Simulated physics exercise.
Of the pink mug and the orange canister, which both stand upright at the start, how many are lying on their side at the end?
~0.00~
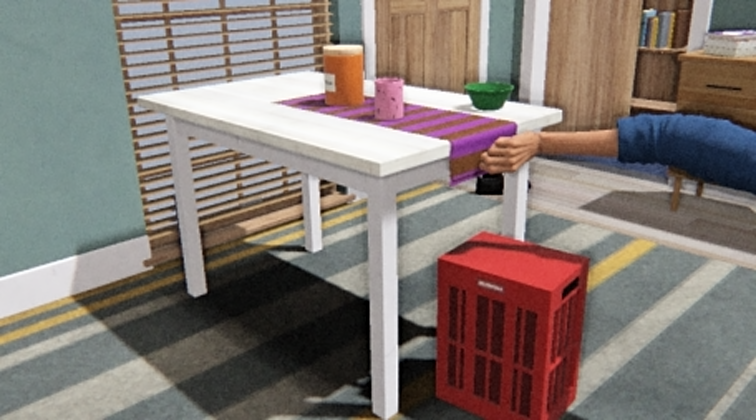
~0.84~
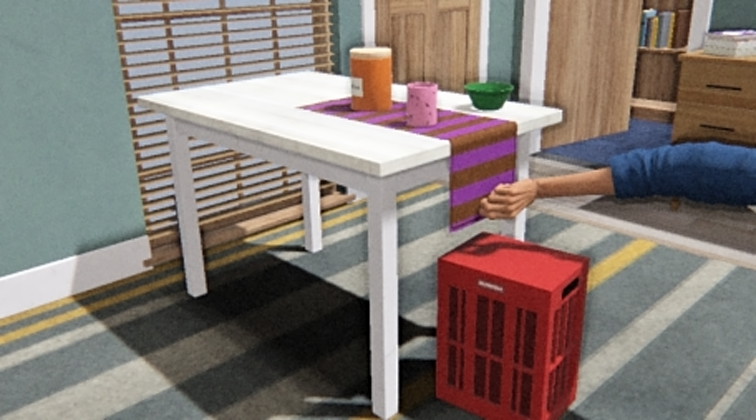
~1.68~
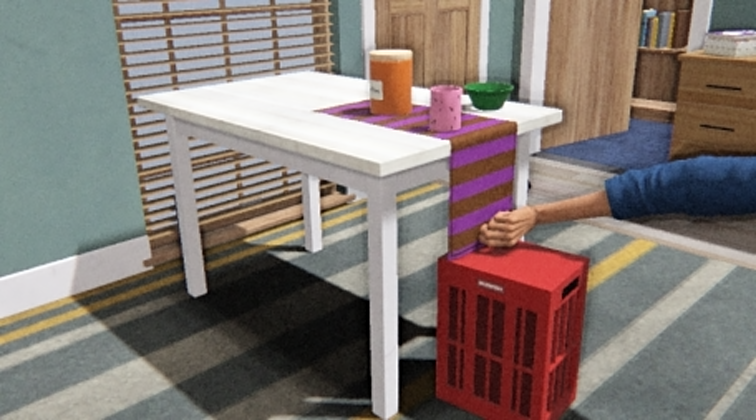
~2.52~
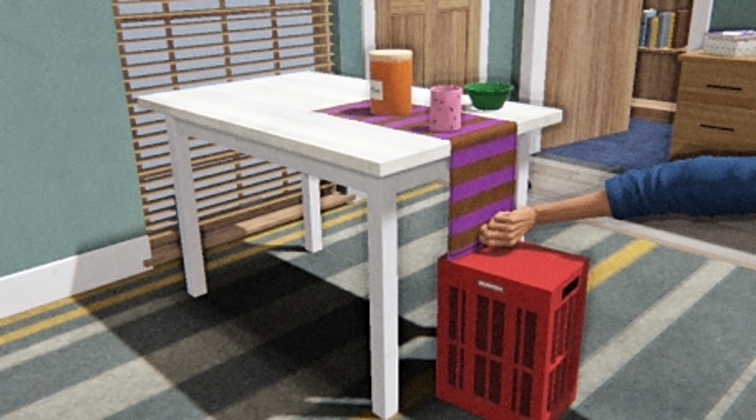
None of them are lying on their side. The pink mug and the orange canister both slide along with the cloth and are still upright at the end.
